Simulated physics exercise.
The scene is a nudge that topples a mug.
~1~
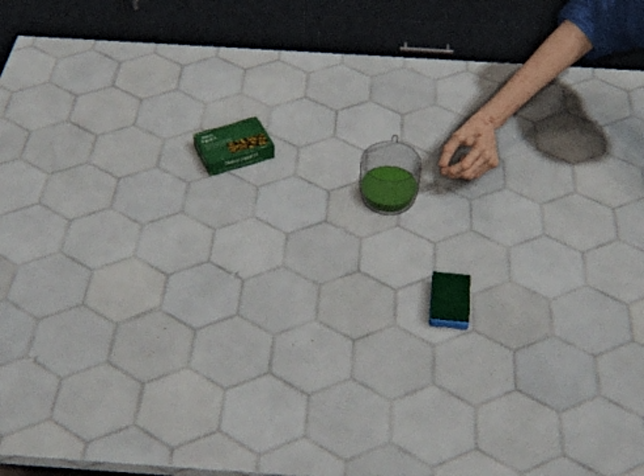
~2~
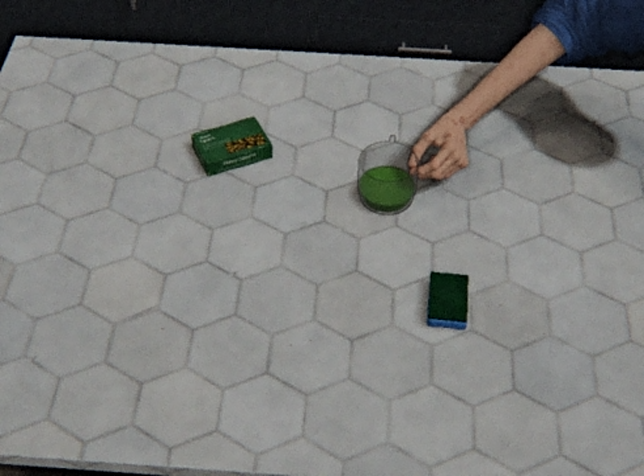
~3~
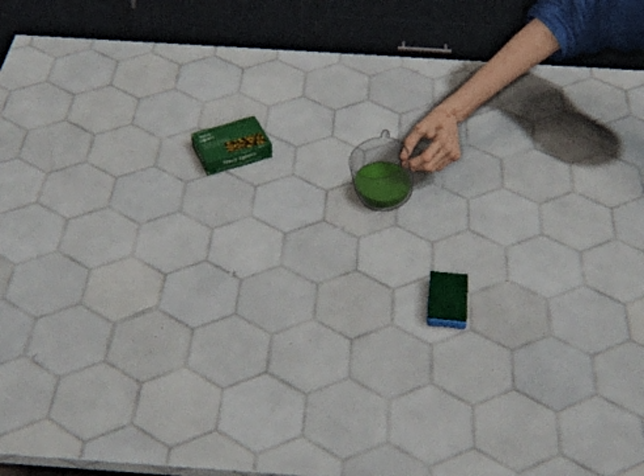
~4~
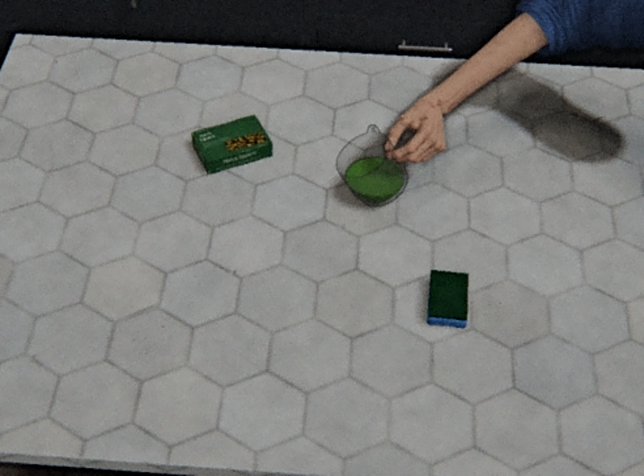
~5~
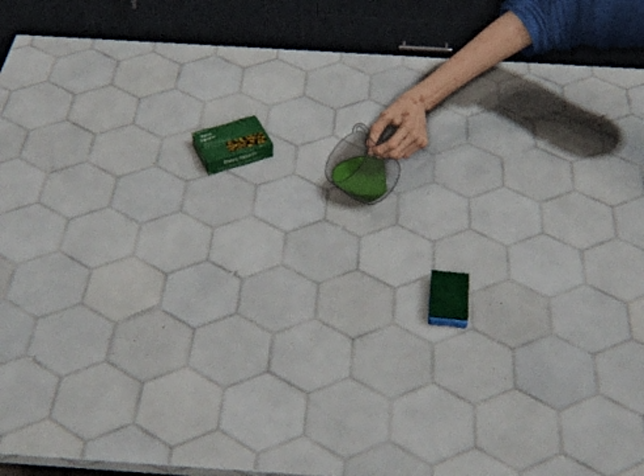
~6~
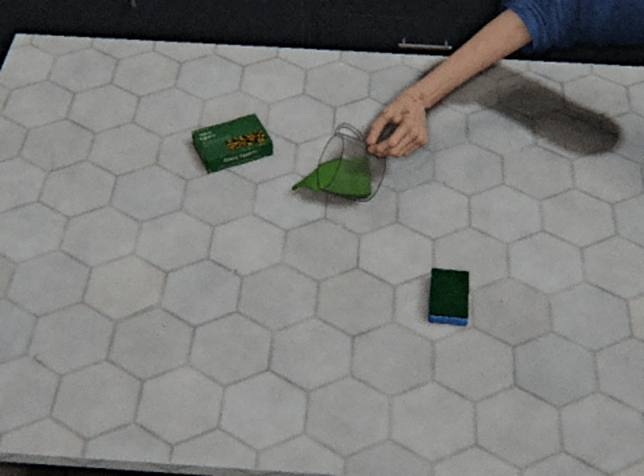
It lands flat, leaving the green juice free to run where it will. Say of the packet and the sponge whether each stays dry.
As for the packet, it meets the spill; as for the sponge, it avoids the spill.
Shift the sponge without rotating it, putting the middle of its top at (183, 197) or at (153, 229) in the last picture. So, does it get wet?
In the first spot it gets hit, in the second spot it gets hit.
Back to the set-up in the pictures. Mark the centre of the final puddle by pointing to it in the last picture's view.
Around (161, 206).
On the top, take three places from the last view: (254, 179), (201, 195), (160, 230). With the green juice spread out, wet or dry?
So, first got to, next got to, and last got to.
A moment on, the puddle covers about as much as a plate; the packet is reached; the sponge is untouched.
Further on, the puddle covers about as much as a tray; the packet is reached; the sponge is untouched.
When it is over, the puddle covers about as much as a tray; the packet is reached; the sponge is untouched.
